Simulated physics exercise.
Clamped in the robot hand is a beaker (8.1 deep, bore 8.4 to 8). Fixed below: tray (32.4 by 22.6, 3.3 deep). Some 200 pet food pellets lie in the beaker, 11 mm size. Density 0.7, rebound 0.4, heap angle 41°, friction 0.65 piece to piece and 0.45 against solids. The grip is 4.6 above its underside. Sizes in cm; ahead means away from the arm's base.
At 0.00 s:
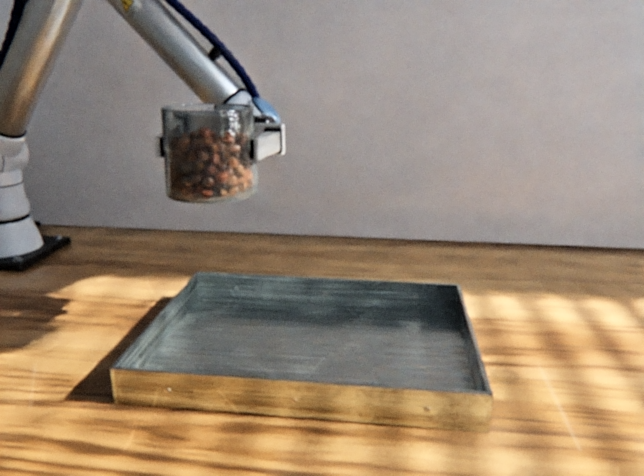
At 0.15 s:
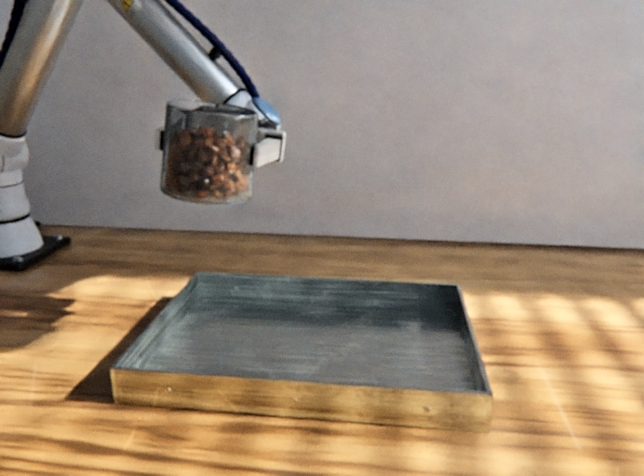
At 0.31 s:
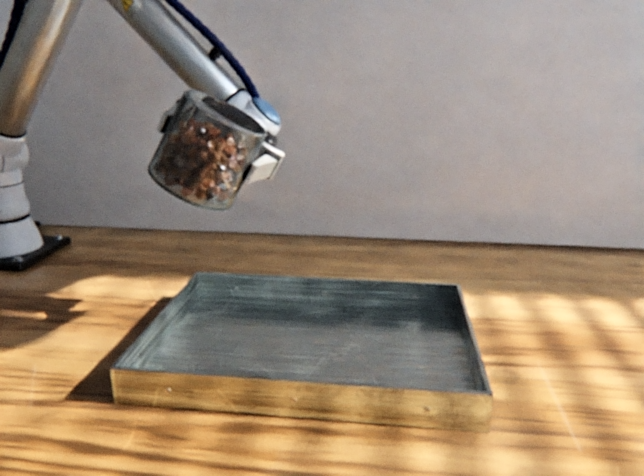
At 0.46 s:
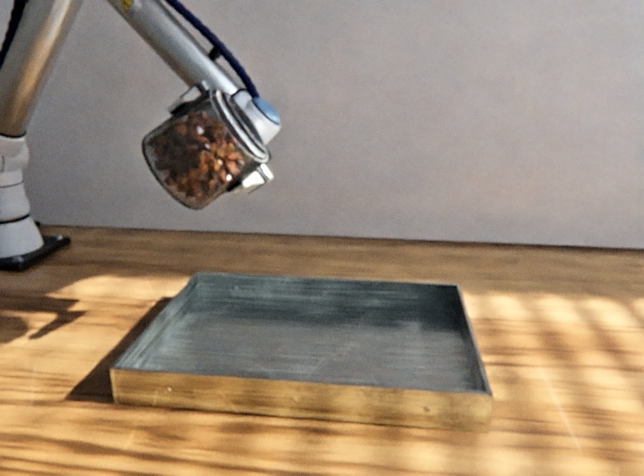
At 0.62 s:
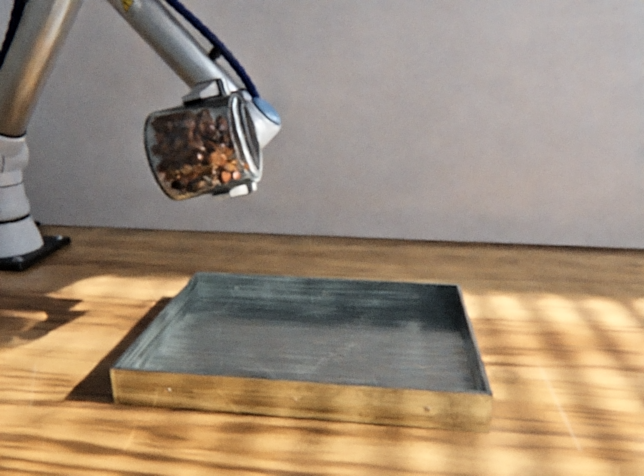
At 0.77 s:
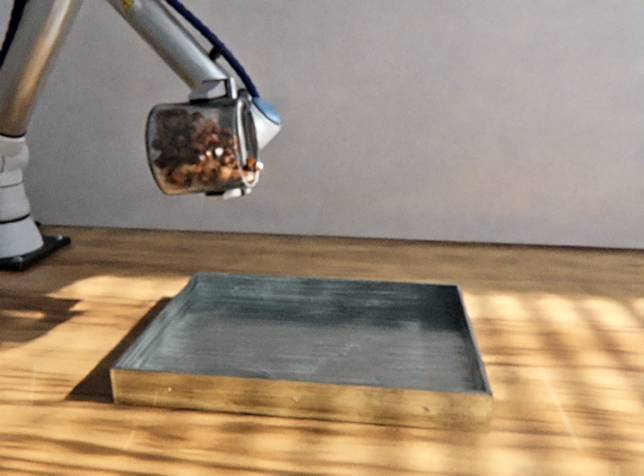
A clear beaker of brown pellets, gripped by a robot arm above an empty shallow tray on a wooden table, started upright and tilted forward until it lay nearly on its side.
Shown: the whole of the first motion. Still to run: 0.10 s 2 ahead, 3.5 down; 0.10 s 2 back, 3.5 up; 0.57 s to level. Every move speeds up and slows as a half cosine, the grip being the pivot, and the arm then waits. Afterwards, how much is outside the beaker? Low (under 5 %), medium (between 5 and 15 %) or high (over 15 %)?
Answer: Medium; between 5 and 15 % of the pet food pellets finish outside the beaker.
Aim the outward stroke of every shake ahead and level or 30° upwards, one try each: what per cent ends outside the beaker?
About 45 and 75 per cent.
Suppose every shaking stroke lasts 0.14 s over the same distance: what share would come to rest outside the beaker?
In that case some 5 per cent.
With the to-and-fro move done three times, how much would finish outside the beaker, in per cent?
In that case some 20 per cent.
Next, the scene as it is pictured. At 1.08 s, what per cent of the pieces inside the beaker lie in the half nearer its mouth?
Roughly 35 per cent.
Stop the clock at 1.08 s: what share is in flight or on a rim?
Some 5 per cent.
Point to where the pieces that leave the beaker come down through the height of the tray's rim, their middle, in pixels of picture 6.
Near (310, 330).
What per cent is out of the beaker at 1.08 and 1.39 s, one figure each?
In turn: 10, 10.
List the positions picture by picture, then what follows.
In the first picture, beaker middle at (211, 152), level; upper third of the load around (210, 149), from x 175 to 250, top at y 135; 205 in the beaker.
In the second picture, beaker middle at (210, 152), tilted 8° forward; upper third of the load around (207, 149), from x 170 to 245, top at y 135.
In the third picture, beaker middle at (208, 152), tilted 29° forward; upper third of the load around (193, 147), from x 160 to 245, top at y 125.
In the fourth picture, beaker middle at (206, 150), tilted 55° forward; upper third of the load around (189, 137), from x 155 to 235, top at y 115.
In the fifth picture, beaker middle at (205, 148), tilted 76° forward; upper third of the load around (188, 129), from x 155 to 245, top at y 115.
In the sixth picture, beaker middle at (205, 147), tilted 84° forward; upper third of the load around (185, 132), from x 160 to 255, top at y 110; 205 in the beaker.
After 1.08 s, tilted 77° forward, highest piece 24 above the table; 189 in the beaker, 5 in the tray, 11 in flight or on a rim.
After 1.39 s, tilted 14° forward, highest piece 25 above the table; 187 in the beaker, 18 in the tray.
After 1.74 s, level, highest piece 25 above the table; 187 in the beaker, 18 in the tray.
After 2.79 s, level, highest piece 25 above the table; 187 in the beaker, 18 in the tray.
At rest, 187 in the beaker, 18 in the tray. That is 9 % outside the beaker.
